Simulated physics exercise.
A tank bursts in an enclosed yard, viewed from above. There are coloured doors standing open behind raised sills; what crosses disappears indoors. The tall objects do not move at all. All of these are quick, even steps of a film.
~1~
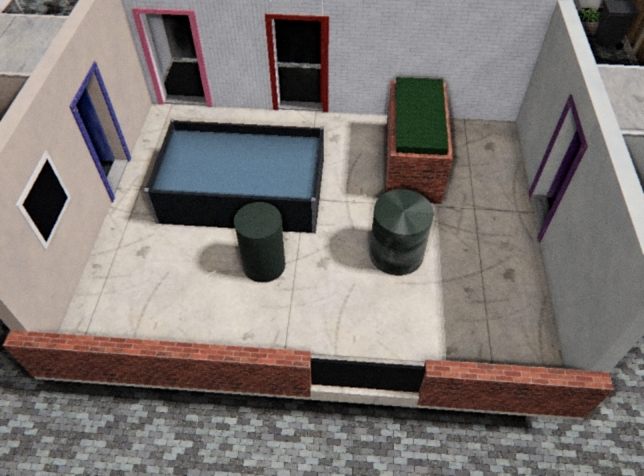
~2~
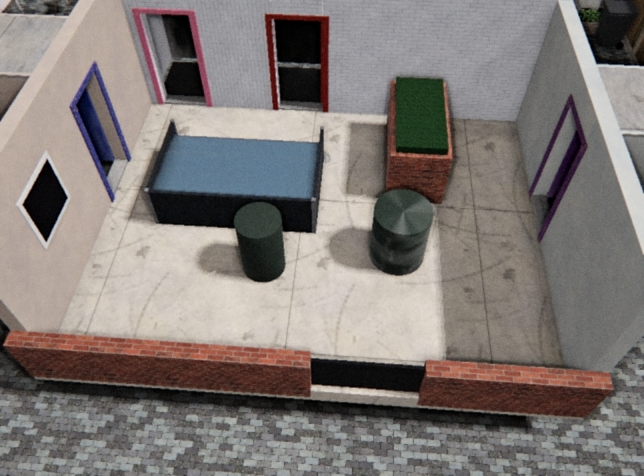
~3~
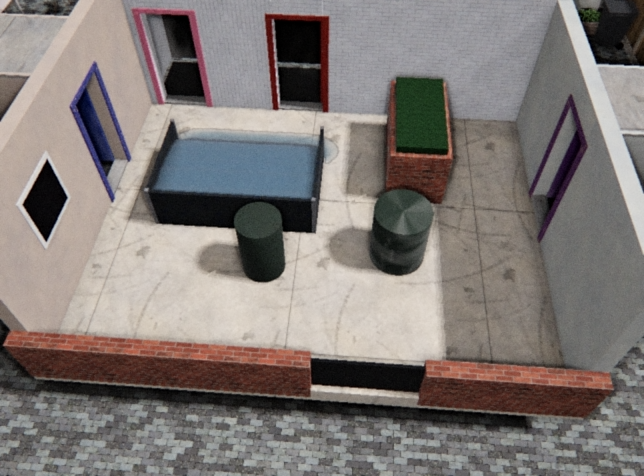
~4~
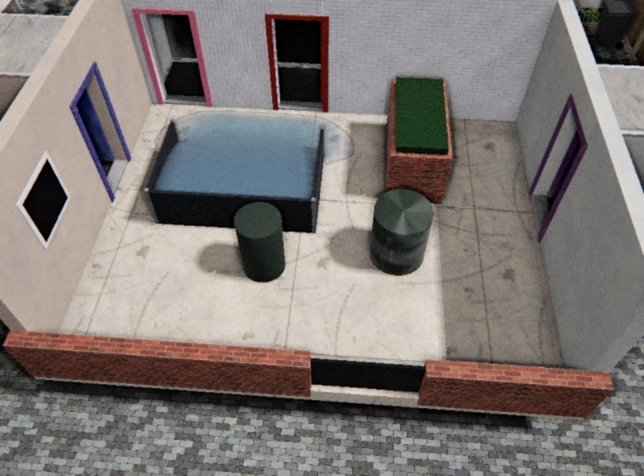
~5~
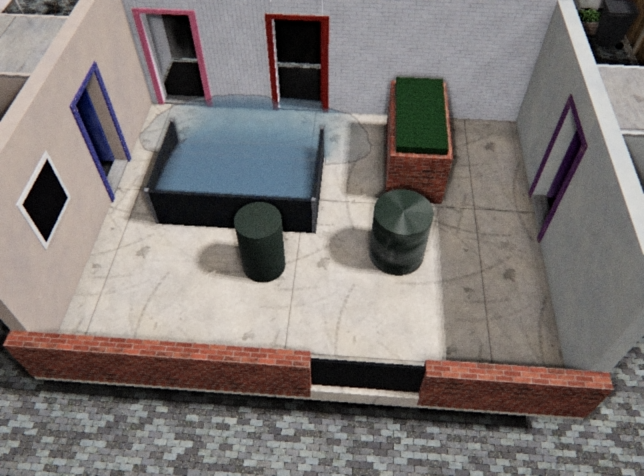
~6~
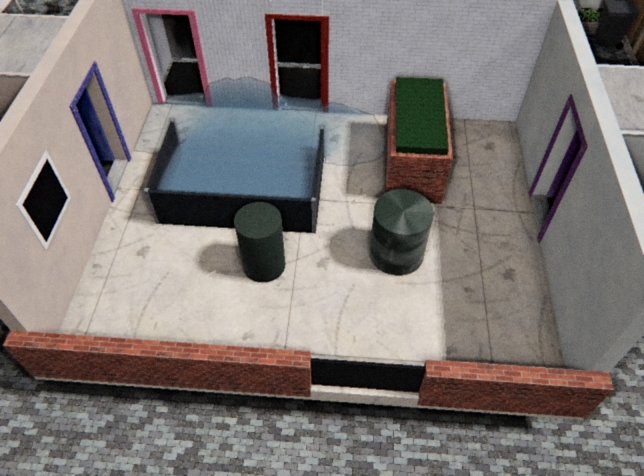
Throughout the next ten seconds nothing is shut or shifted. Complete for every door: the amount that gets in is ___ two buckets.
Red door: More than; blue door: At most; pink door: More than; purple door: At most.
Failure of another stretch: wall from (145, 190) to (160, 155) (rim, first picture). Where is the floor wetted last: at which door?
It's the purple-painted one.
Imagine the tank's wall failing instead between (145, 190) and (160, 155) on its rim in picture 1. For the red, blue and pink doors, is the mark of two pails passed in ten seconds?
Well, the red one stays within bounds, while the blue one breaks the limit and the pink one breaks the limit.
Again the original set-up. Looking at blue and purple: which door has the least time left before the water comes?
That would be the one in blue, ahead of the rest.
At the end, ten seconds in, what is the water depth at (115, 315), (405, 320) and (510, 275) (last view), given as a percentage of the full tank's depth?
Readings in order: Around 6, 10 and 4 %.
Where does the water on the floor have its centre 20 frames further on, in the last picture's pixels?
Centre of the water: Near (271, 161).
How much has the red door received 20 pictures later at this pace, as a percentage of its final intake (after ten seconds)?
85 %.
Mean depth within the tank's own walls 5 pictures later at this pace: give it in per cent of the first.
Near 40 in a hundred.
A moment on, water covers 20 % of the floor; the red door far over two buckets in, the blue door not reached, the pink door far over two buckets in, the purple door not reached.
Next, water covers 25 % of the floor; the red door far over two buckets in, the blue door wet at the sill, nothing in, the pink door far over two buckets in, the purple door not reached.
Then, water covers 50 % of the floor; the red door far over two buckets in, the blue door under two buckets in, the pink door far over two buckets in, the purple door wet at the sill, nothing in.
Later, water covers 90 % of the floor; the red door far over two buckets in, the blue door under two buckets in, the pink door far over two buckets in, the purple door wet at the sill, nothing in.
In the end, water covers 100 % of the floor; the red door far over two buckets in, the blue door under two buckets in, the pink door far over two buckets in, the purple door wet at the sill, nothing in.
